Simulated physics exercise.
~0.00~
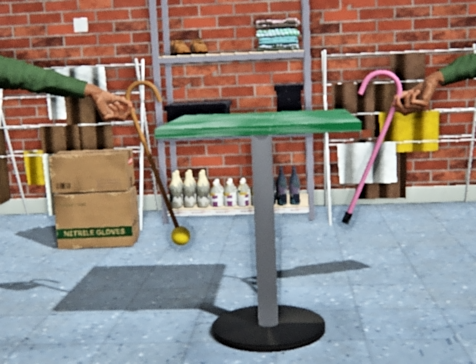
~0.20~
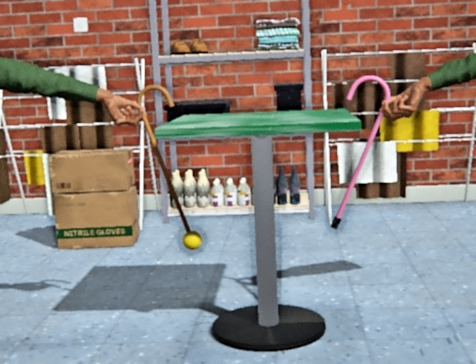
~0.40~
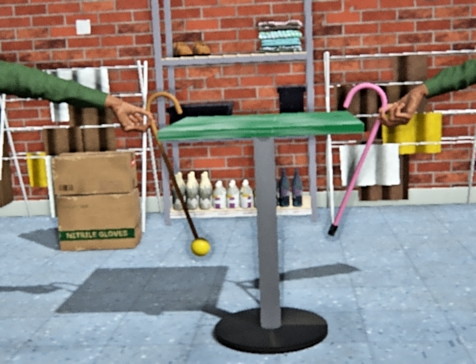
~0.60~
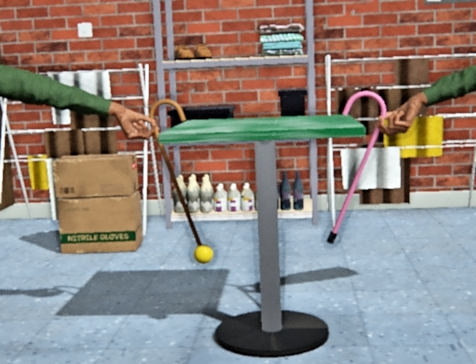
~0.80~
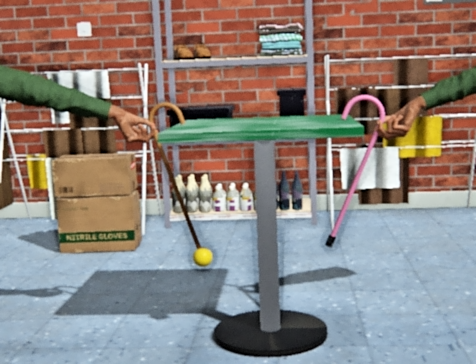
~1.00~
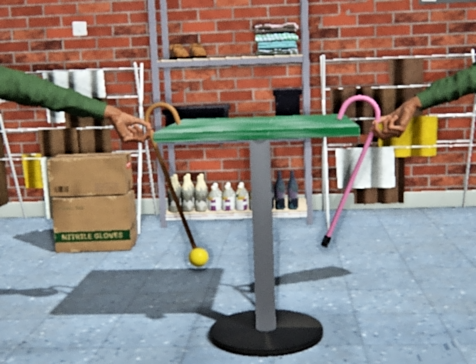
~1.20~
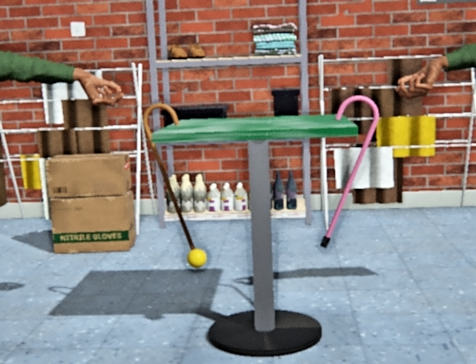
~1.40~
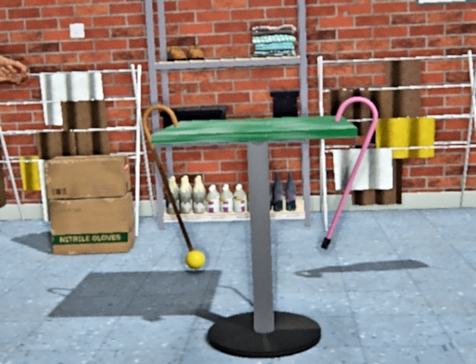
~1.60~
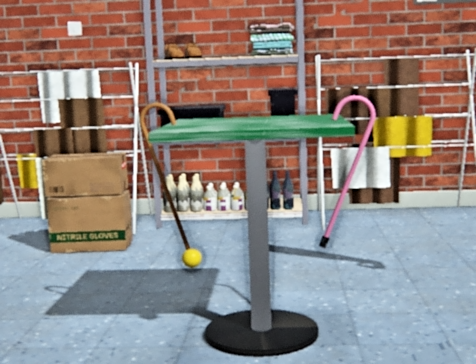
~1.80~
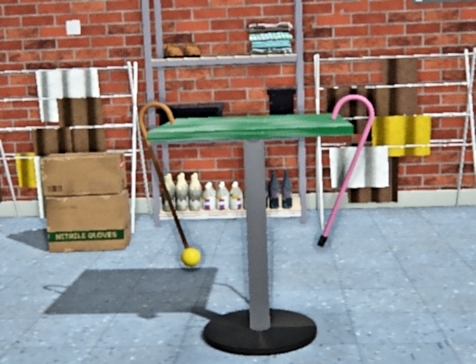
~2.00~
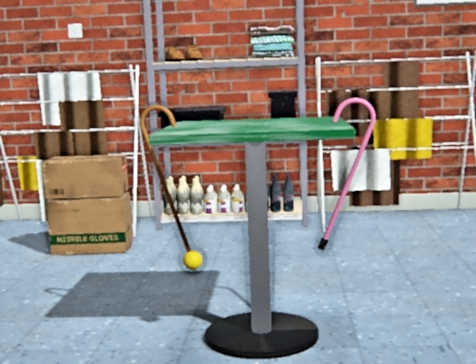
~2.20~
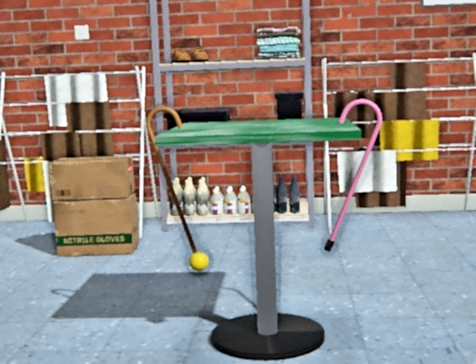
A brown stick with a curved handle and a yellow ball at its lower end moves in from the left, while a pink cane comes in from the right, each held by a green-sleeved arm. Between them stands a green-topped table on a grey post, seen from the front by a slightly swaying camera, with shelves, racks and a brick wall behind. The hands bring the crooks over opposite edges of the tabletop and lower them into place. Then both hands let go and withdraw. Both objects stay hooked, hanging at a slant beneath the edges.
